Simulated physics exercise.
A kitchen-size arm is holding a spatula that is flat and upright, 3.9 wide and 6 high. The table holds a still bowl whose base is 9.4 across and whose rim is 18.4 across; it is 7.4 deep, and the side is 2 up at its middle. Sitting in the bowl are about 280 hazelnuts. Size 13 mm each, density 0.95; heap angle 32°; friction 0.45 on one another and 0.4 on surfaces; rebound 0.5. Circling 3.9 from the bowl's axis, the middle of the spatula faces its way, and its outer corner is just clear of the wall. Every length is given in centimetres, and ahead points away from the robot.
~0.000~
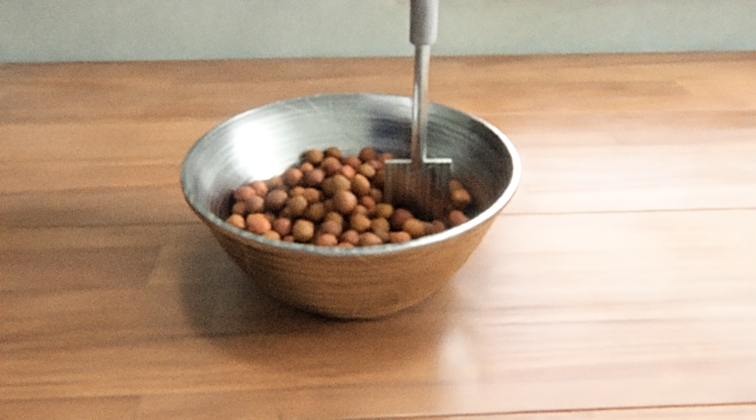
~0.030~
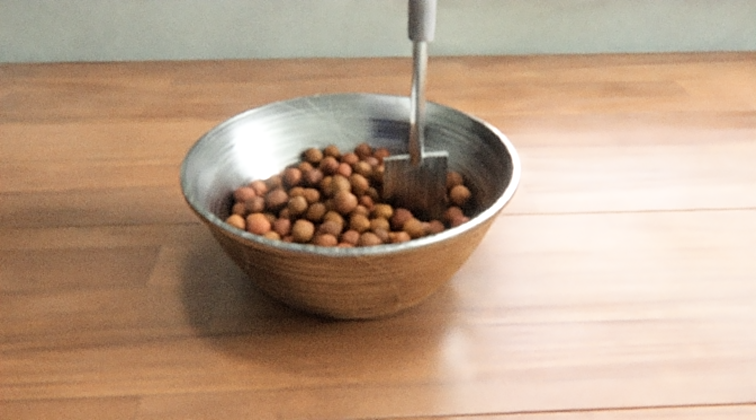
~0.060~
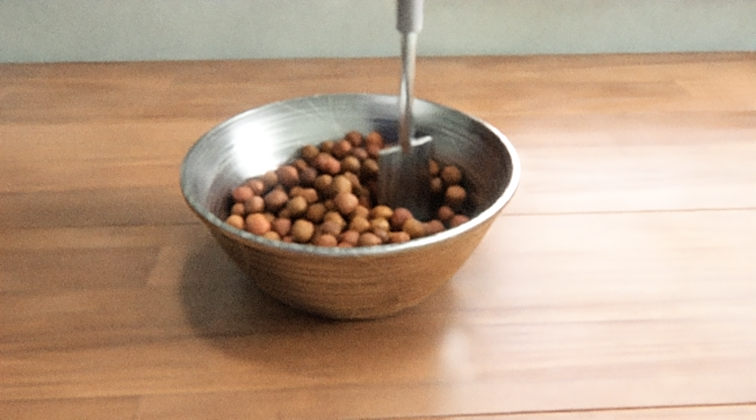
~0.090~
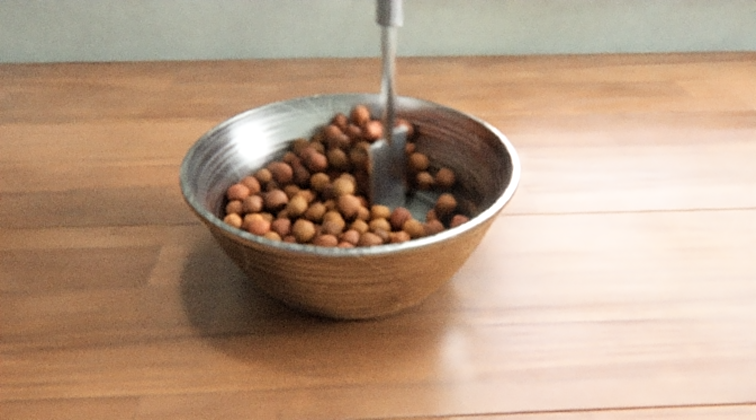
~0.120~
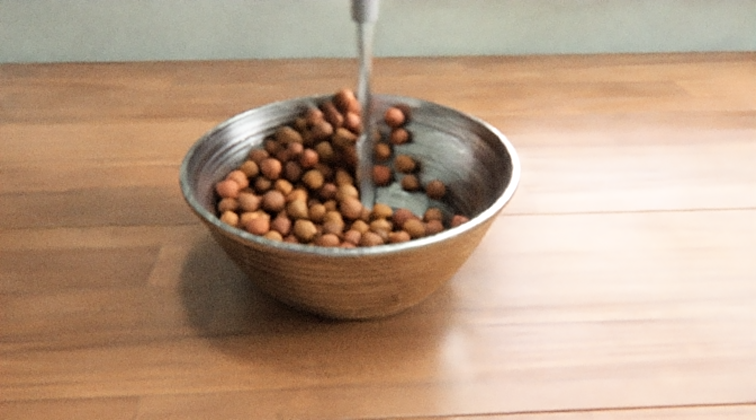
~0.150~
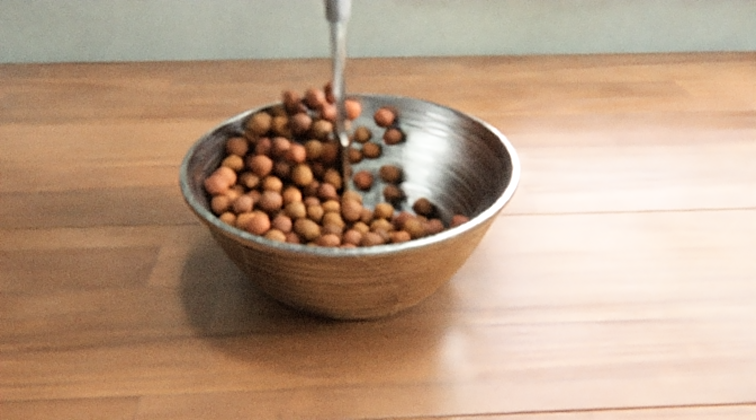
A spatula sweeps leftward through a metal bowl of hazelnuts, pushing them up the left side.
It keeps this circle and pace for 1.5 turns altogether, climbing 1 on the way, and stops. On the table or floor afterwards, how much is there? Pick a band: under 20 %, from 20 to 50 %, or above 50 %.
Under 20 %.
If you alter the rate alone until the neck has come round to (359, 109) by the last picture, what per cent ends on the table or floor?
About 5 per cent.
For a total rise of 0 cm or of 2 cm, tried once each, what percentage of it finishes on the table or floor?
That gives about 15 per cent and 15 per cent, in order.
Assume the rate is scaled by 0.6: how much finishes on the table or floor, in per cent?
About 0 per cent.
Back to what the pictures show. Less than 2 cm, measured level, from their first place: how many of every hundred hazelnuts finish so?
I'd say something near 5 percent.
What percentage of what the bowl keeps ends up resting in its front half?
Close to 60 in a hundred.
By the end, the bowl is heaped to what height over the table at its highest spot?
It reaches some 7.0 cm above the table.
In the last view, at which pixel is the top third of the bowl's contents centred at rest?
Centre, approx.: (286, 241).
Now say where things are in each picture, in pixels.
The first picture shows the spatula neck at (419, 137), 0° round; upper third of the load around (334, 212), from x 235 to 460, top at y 155; 276 in the bowl.
The second picture shows the spatula neck at (417, 132), 9° round; upper third of the load around (341, 205), from x 235 to 460, top at y 155.
The third picture shows the spatula neck at (406, 122), 30° round; upper third of the load around (342, 195), from x 235 to 460, top at y 140.
The fourth picture shows the spatula neck at (388, 114), 53° round; upper third of the load around (333, 182), from x 235 to 460, top at y 115.
The fifth picture shows the spatula neck at (365, 110), 76° round; upper third of the load around (320, 173), from x 230 to 460, top at y 100.
The sixth picture shows the spatula neck at (340, 109), 98° round; upper third of the load around (294, 167), from x 215 to 460, top at y 90; 276 in the bowl.
After 0.38 s, 269° round, highest piece 11 above the table; 253 in the bowl, 11 on the table or floor, 12 in flight or on the tool.
After 0.60 s, 80° round, highest piece 9 above the table; 246 in the bowl, 29 on the table or floor, 1 in flight or on the tool.
After 0.91 s, 180° round, highest piece 7 above the table; 239 in the bowl, 37 on the table or floor.
After 1.61 s, 180° round, highest piece 7 above the table; 239 in the bowl, 37 on the table or floor.
In the end, 239 in the bowl, 37 on the table or floor. That is 13 % on the table or floor.
